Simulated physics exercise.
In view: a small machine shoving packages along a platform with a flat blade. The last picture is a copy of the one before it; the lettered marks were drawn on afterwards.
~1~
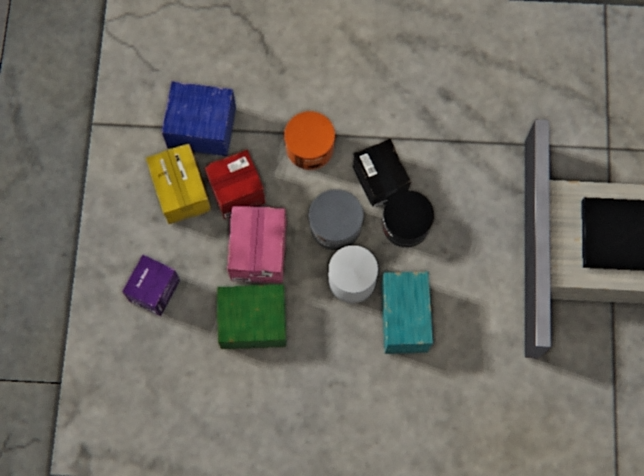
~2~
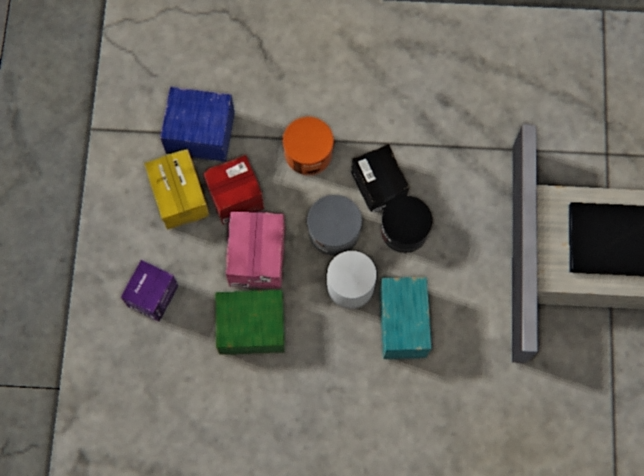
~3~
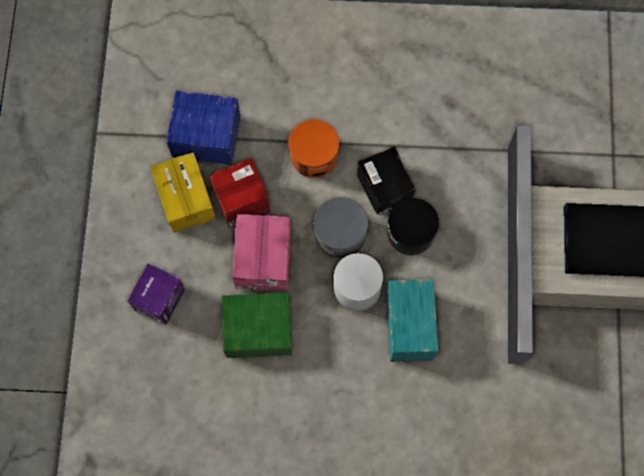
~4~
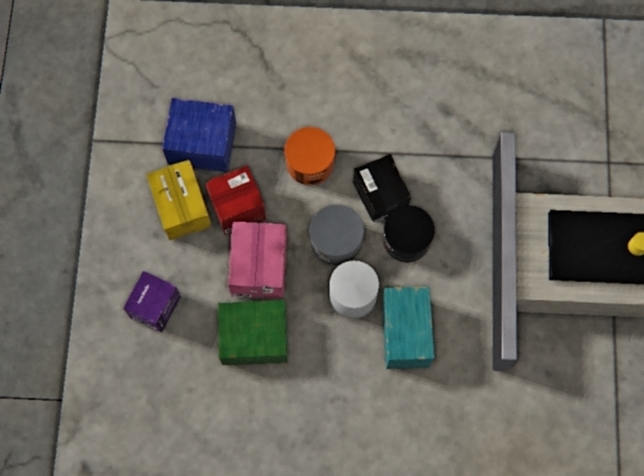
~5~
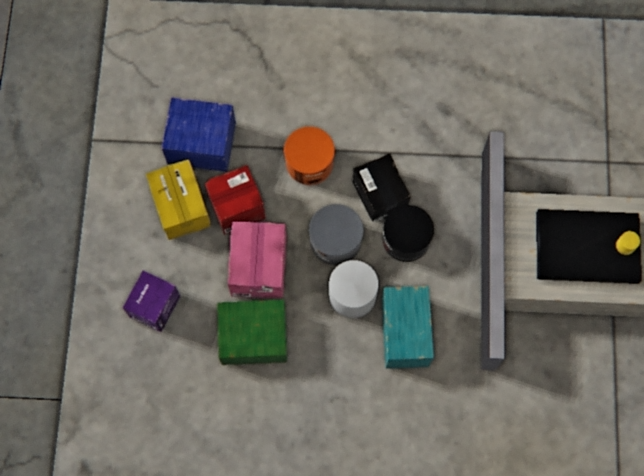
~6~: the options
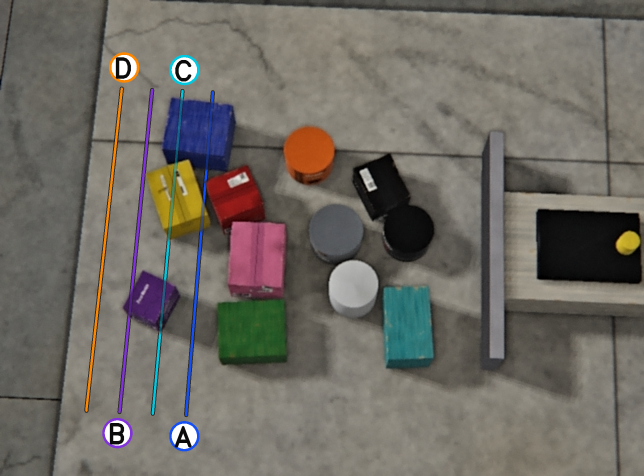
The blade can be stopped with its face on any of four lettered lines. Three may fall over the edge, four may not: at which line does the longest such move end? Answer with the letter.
No fourth one falls up to C.
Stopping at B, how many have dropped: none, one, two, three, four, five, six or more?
By then, six or more.
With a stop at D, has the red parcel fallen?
Yes.
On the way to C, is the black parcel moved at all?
By then, yes.
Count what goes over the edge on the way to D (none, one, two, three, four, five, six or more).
Six or more.
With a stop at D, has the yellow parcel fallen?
Yes.
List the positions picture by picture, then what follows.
The first picture shows yellow parcel (178, 184); white canister (353, 275); purple box (151, 285).
The second picture shows robot (614, 239); orange pail (308, 147).
The third picture shows robot (608, 239); green crate (258, 325).
The fourth picture shows robot (592, 246); red parcel (236, 201).
The fifth picture shows robot (581, 245); black pail (407, 235); black parcel (381, 189); pink parcel (257, 261).
On the marked copy, A at (200, 246); B at (137, 244); C at (168, 245); D at (105, 242).
With C. Early on, robot (460, 240); pink parcel (243, 260); turquoise crate (343, 324).
Further on, robot (342, 235); purple box (102, 322); yellow parcel (130, 203).
At the end, robot (250, 231); pink parcel over the edge; purple box over the edge; three fallen.
As for the rest, A is within the limit but short; B drops seven; D drops eleven.
